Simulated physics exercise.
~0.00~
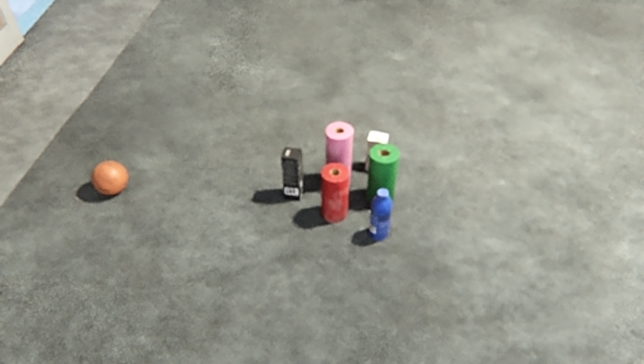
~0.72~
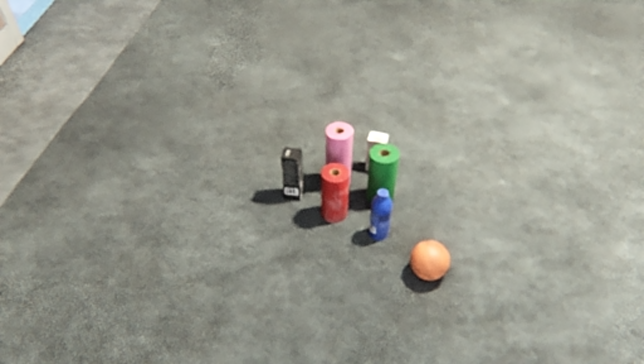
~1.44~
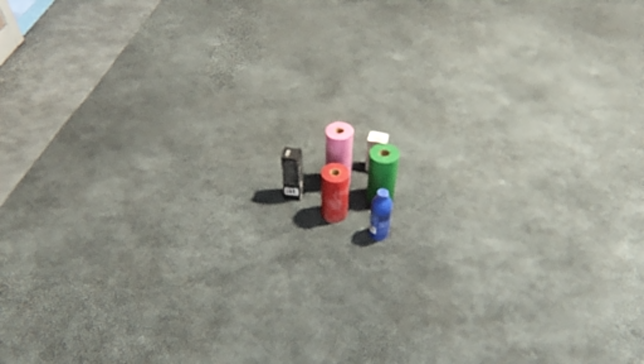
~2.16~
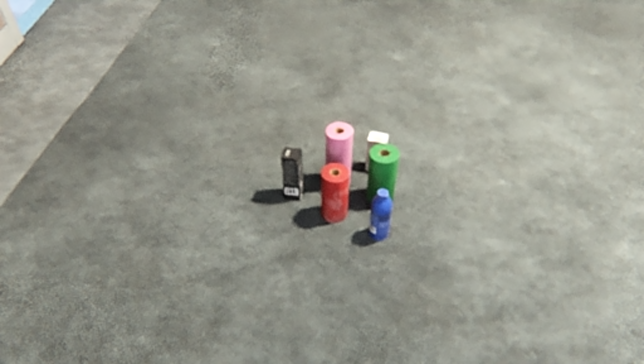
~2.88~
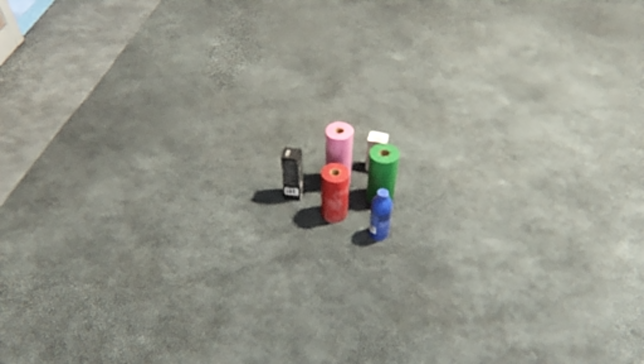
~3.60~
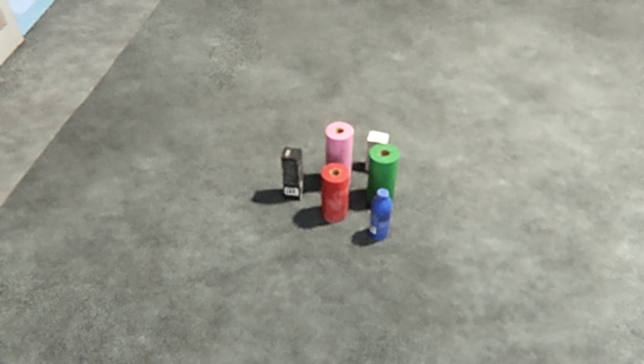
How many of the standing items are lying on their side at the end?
None of them are lying down; all six items are still standing upright at the end.
